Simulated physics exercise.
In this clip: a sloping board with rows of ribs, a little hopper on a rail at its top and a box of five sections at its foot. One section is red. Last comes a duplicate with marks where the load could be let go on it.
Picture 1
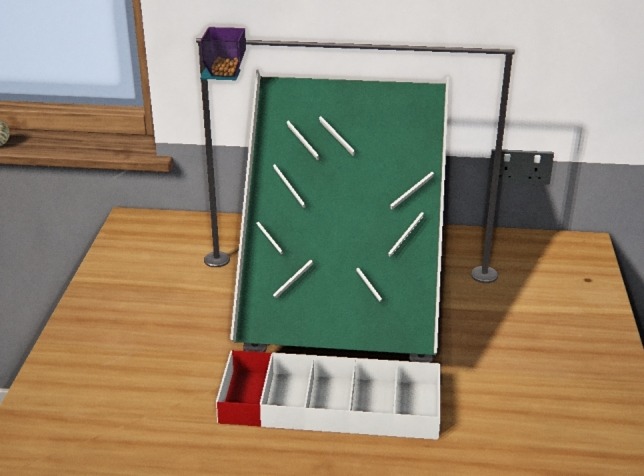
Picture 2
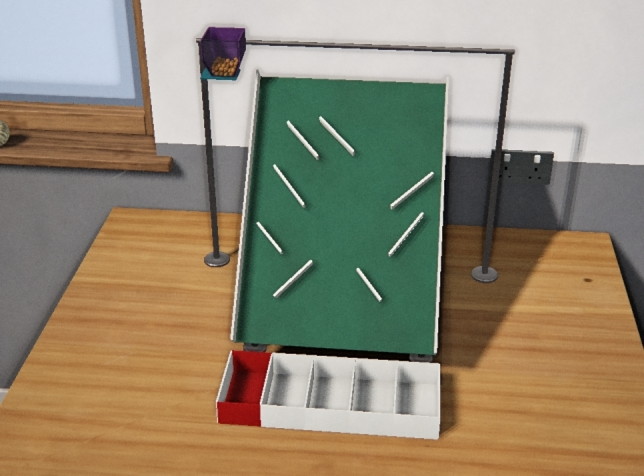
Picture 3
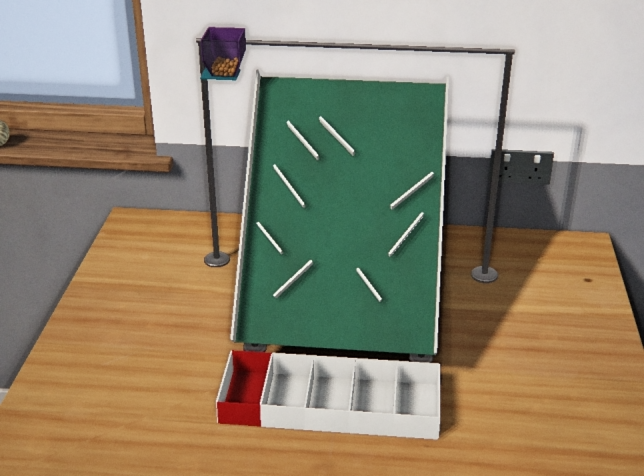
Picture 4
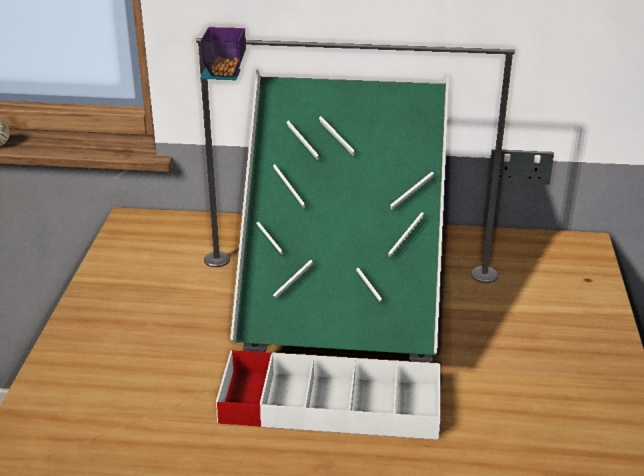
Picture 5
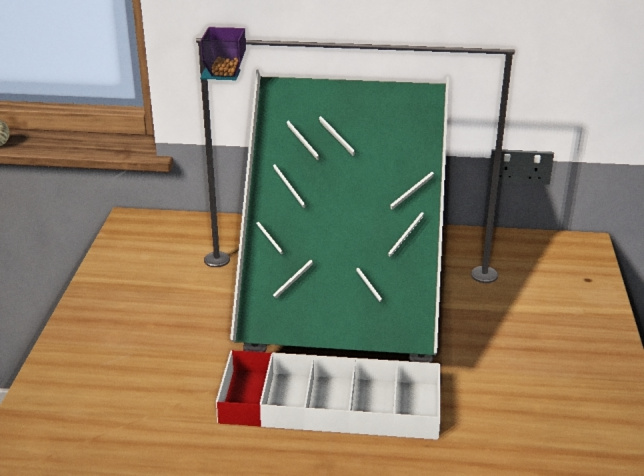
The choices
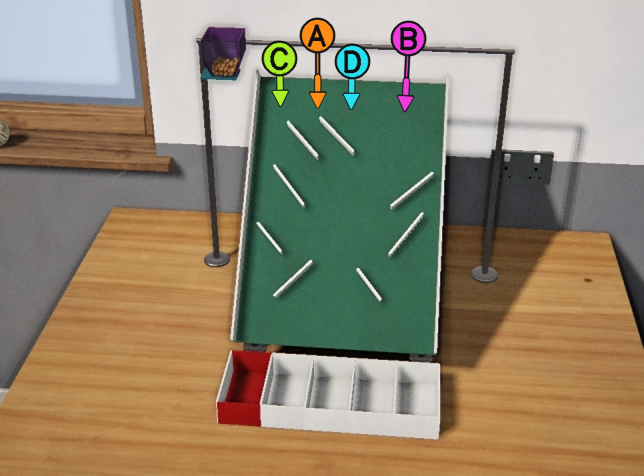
On a wooden tabletop beside a window, a sloping green board with slanted white ribs stands beneath a rail, a small purple hopper of brown pieces at its upper left. A box of five sections, the leftmost red, sits empty at the foot, and nothing visibly moves throughout.
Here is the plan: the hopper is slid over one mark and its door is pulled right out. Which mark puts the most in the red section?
Take C.
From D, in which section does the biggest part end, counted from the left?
It is the fifth one.
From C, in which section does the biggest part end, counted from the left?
The first from the left.
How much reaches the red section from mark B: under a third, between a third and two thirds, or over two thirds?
Under a third.
On the marked copy, mark A meets the board at (317, 101); mark B meets the board at (405, 105); mark C meets the board at (280, 100); mark D meets the board at (351, 103).
If A is chosen, none in the red section, nearly all in other sections, a stray few outside the box.
If B is chosen, a stray few in the red section, nearly all in other sections, a small part outside the box.
If C is chosen, about half in the red section, about a third in other sections, a small part outside the box.
If D is chosen, none in the red section, nearly all in other sections.
